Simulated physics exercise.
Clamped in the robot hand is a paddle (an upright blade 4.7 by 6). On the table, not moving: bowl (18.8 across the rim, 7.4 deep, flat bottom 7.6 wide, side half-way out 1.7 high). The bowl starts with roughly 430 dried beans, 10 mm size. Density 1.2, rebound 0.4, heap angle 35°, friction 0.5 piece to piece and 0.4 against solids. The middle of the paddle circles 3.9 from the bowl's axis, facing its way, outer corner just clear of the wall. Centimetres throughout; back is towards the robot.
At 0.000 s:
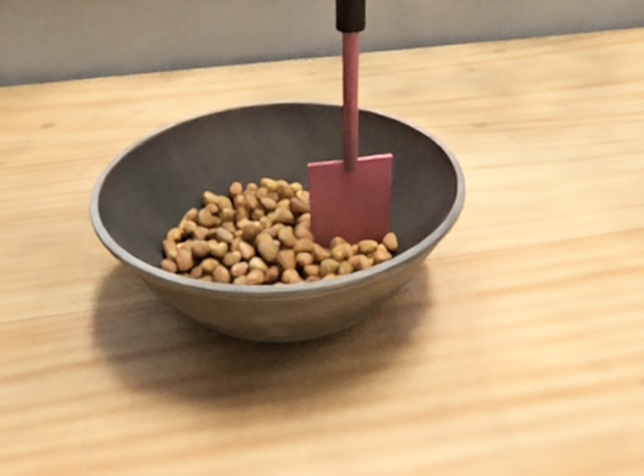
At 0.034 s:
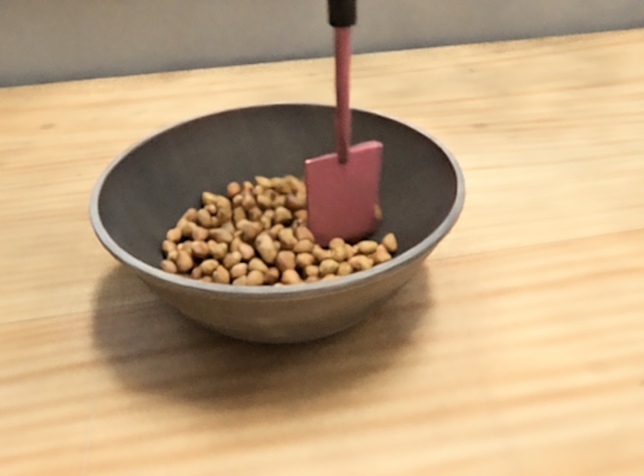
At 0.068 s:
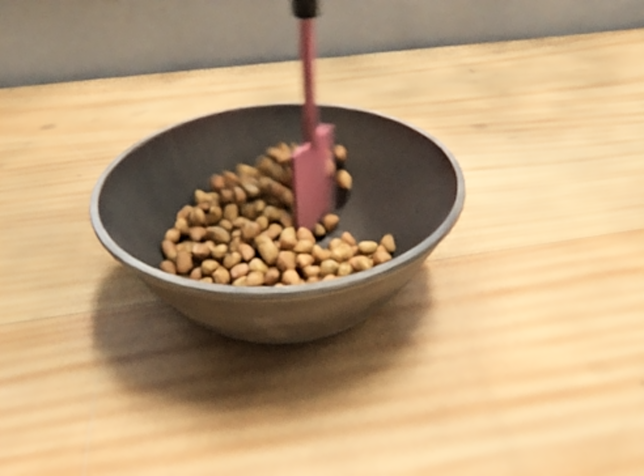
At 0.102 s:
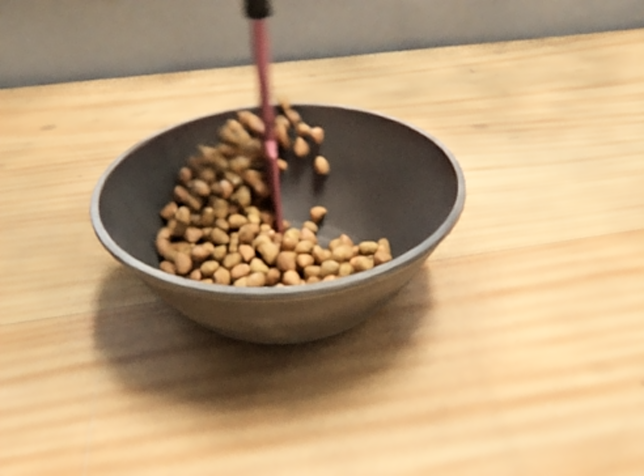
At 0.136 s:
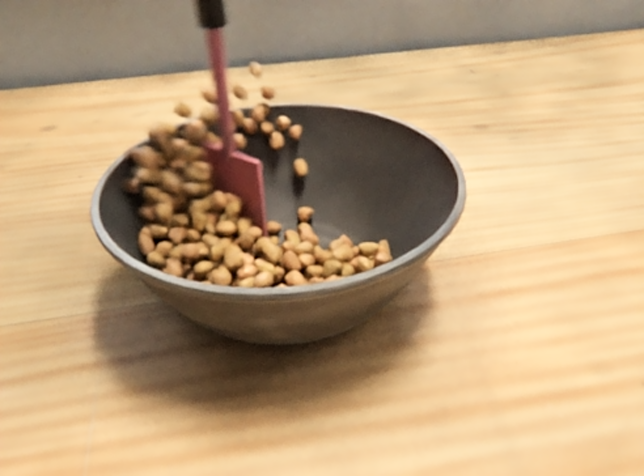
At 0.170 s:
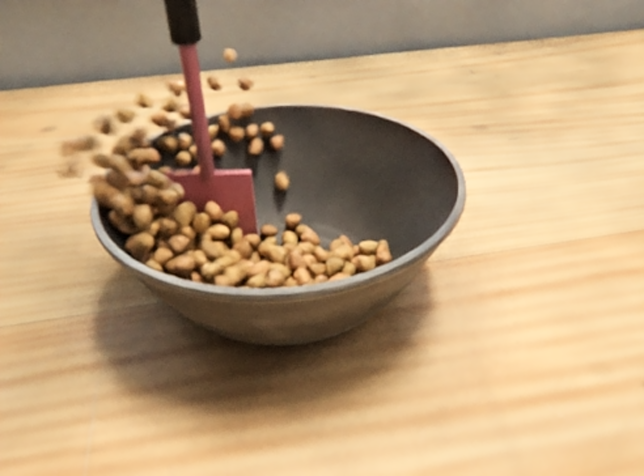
Grey bowl of brown beans on a wooden table, a red paddle sweeping leftward through them and flinging some up past the rim.
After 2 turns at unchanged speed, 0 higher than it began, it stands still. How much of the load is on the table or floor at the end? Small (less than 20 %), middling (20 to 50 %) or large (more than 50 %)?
A middling share, 20 to 50 %, ends on the table or floor.
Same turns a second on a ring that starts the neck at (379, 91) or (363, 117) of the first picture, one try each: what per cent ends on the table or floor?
Some 0 and 35 per cent.
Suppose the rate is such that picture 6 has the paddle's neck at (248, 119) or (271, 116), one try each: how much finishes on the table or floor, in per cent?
About 10 and 5 per cent.
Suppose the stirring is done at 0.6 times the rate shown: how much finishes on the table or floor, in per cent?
About 10 per cent.
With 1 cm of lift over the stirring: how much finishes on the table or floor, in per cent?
Some 30 per cent.
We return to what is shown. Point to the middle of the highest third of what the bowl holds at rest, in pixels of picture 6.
At about (335, 198).
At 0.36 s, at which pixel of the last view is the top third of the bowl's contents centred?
Near (379, 166).
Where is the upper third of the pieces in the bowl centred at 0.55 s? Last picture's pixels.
Around (189, 269).
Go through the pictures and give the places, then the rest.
In the first frame, paddle neck at (350, 135), 0° round; upper third of the load around (265, 246), from x 170 to 390, top at y 185; 430 in the bowl.
In the second frame, paddle neck at (343, 127), 16° round; upper third of the load around (269, 237), from x 170 to 390, top at y 185.
In the third frame, paddle neck at (310, 115), 54° round; upper third of the load around (265, 216), from x 170 to 390, top at y 150.
In the fourth frame, paddle neck at (266, 115), 91° round; upper third of the load around (240, 199), from x 165 to 390, top at y 100.
In the fifth frame, paddle neck at (226, 126), 129° round; upper third of the load around (196, 201), from x 130 to 395, top at y 70; 428 in the bowl, 2 in flight or on the tool.
In the sixth frame, paddle neck at (203, 147), 167° round; upper third of the load around (169, 209), from x 70 to 395, top at y 55; 421 in the bowl, 9 in flight or on the tool.
After 0.36 s, 19° round, highest piece 10 above the table; 343 in the bowl, 39 on the table or floor, 48 in flight or on the tool.
After 0.55 s, 232° round, highest piece 10 above the table; 297 in the bowl, 109 on the table or floor, 24 in flight or on the tool.
After 0.85 s, 0° round, highest piece 7 above the table; 282 in the bowl, 148 on the table or floor.
After 1.55 s, 0° round, highest piece 7 above the table; 282 in the bowl, 148 on the table or floor.
At rest, 282 in the bowl, 148 on the table or floor. That is 34 % on the table or floor.
